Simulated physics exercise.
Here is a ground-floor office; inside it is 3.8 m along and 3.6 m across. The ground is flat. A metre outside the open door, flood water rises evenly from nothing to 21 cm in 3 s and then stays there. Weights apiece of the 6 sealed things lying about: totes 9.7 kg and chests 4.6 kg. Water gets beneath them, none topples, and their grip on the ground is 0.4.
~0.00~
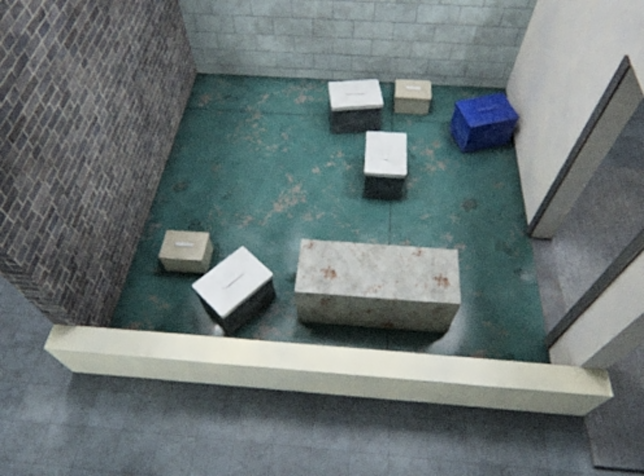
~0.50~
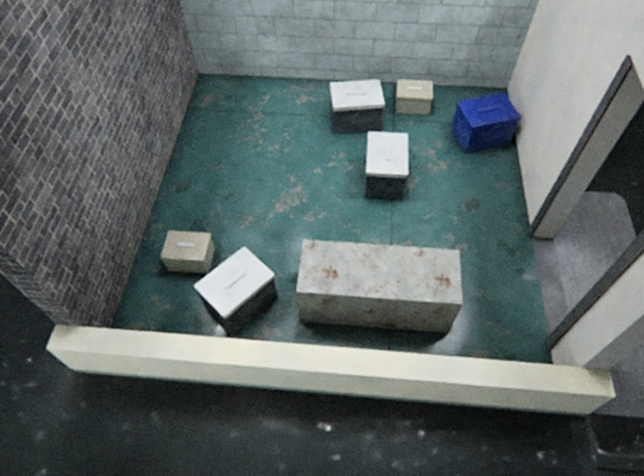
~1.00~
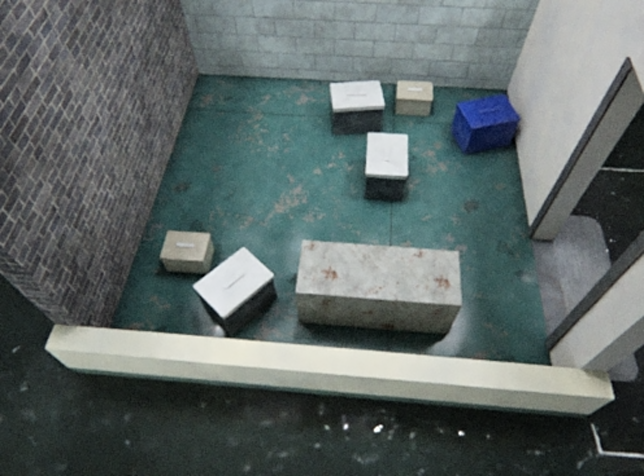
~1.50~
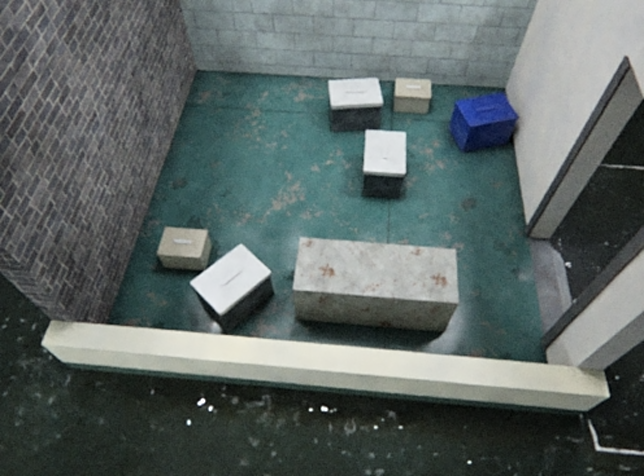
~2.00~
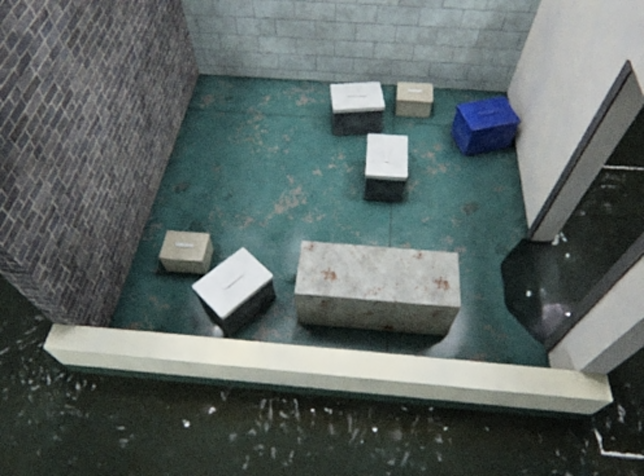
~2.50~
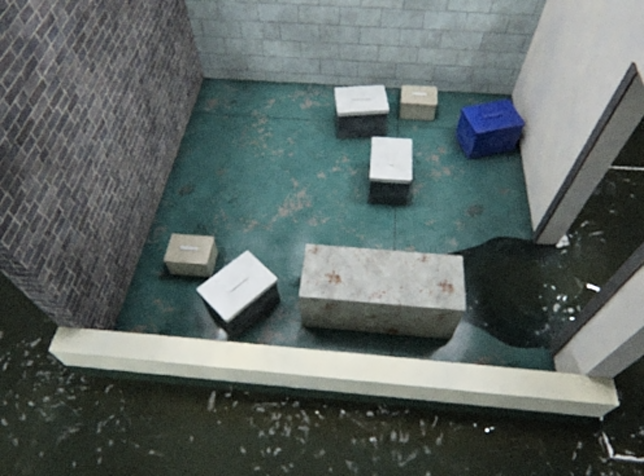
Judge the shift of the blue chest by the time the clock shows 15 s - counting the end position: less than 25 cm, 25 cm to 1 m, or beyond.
The blue chest is nudged along.
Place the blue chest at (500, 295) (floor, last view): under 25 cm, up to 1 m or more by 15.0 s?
It gets carried off.
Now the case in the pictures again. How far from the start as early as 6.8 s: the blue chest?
Roughly 0 cm by then.
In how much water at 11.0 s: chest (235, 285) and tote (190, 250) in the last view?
About 10 and 9 cm.
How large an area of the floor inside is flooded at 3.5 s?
Some 3.5 m2.
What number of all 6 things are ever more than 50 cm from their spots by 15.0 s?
6 of them.
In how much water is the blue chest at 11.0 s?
Roughly 4 cm.
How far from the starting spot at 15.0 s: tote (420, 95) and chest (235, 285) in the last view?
In turn: 150 cm, 100 cm.
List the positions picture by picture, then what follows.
The blue chest at (487, 109) rests on the ground; water covers 0.0 m2; 0 of 6 have shifted, in the first picture.
The blue chest at (489, 109) rests on the ground; water covers 0.0 m2; 0 of 6 have shifted, in the second picture.
The blue chest at (489, 111) rests on the ground; 0.0 m2 under water; 0 of 6 have shifted, in the third picture.
The blue chest at (487, 109) rests on the ground; 0.0 m2 under water; 0 of 6 have shifted, in the fourth picture.
The blue chest at (489, 113) rests on the ground; water covers 0.2 m2; 0 of 6 have shifted, in the fifth picture.
The blue chest at (493, 116) rests on the ground; water covers 0.8 m2; 0 of 6 have shifted, in the sixth picture.
After 3.5 s the blue chest is near (493, 116), 0.0 m from its start, aground; 0 afloat.
After 6.8 s the blue chest is near (493, 116), 0.0 m from its start, aground; 3 afloat.
After 11.0 s the blue chest is near (473, 133), 0.4 m from its start, afloat; 5 afloat.
After 15.0 s the blue chest is near (435, 126), 0.7 m from its start, afloat; 6 afloat.
